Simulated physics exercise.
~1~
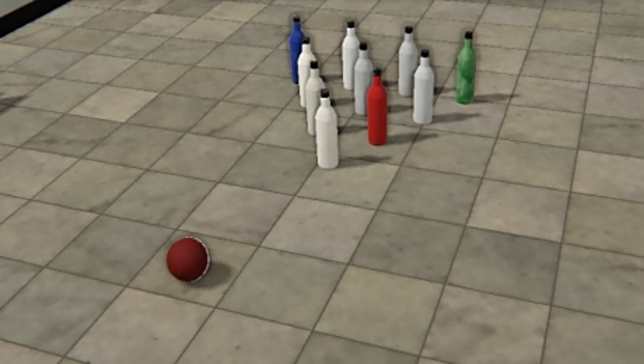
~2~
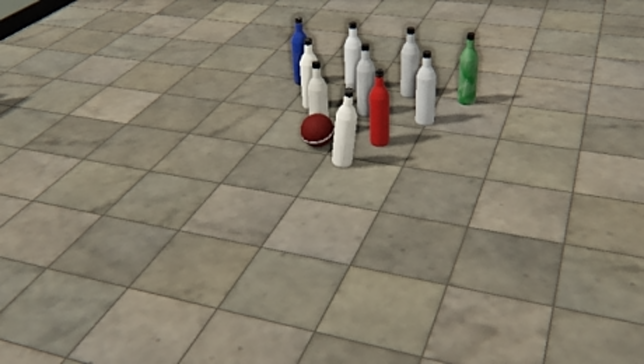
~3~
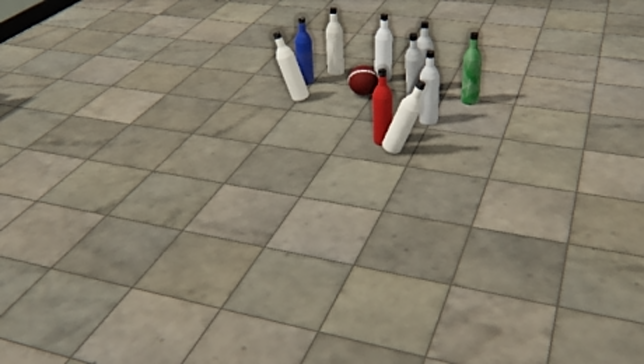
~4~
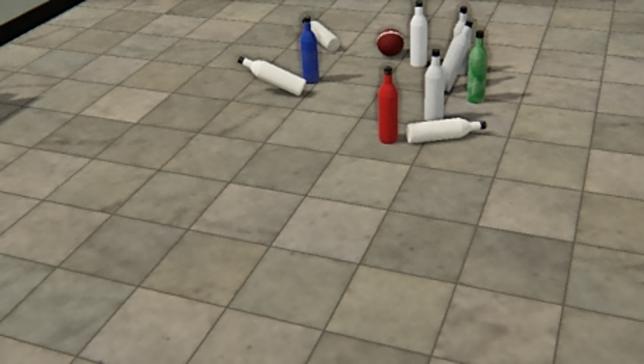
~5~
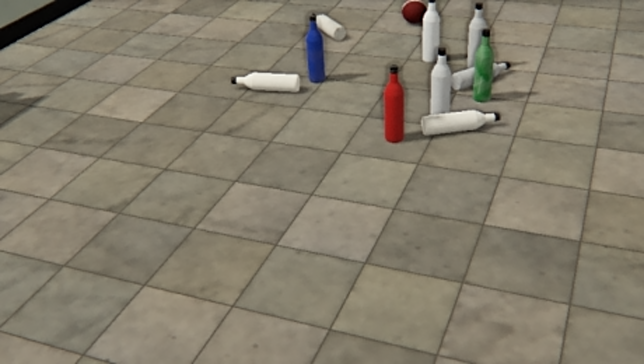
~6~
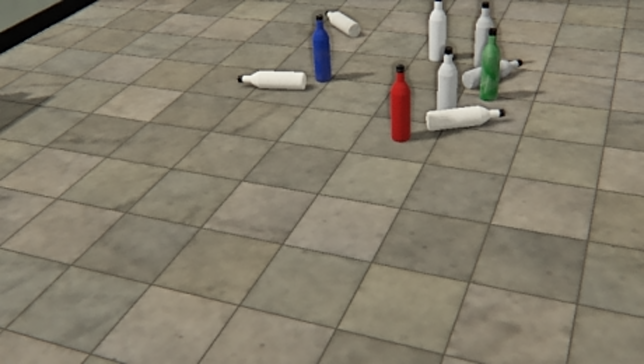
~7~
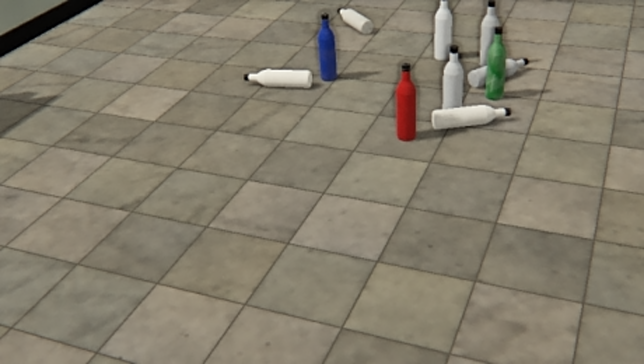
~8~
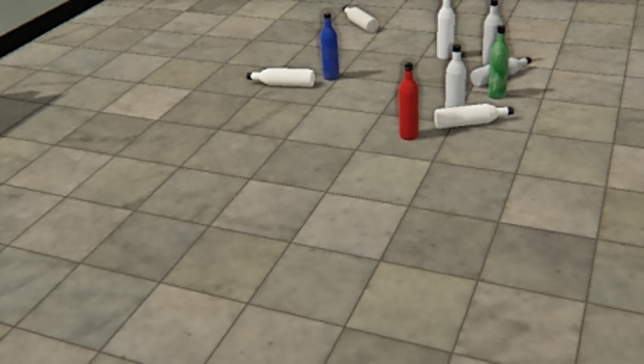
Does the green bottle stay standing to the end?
Yes, the green bottle is still upright at the end, even though a grey bottle has fallen right behind it.
On a floor of worn stone tiles, capped bottles stand in a wedge, mostly white and grey, with one blue, one red and one green. A dark red ball rolls up from the lower left and runs into the left side of the group. The front white bottle tips to the right while another white one leans left, and both drop onto their sides as a third goes down at the back. The ball rolls on toward the top and out of view, and a grey bottle topples behind the green one. Four bottles end up lying down, with the red, blue and green ones upright.
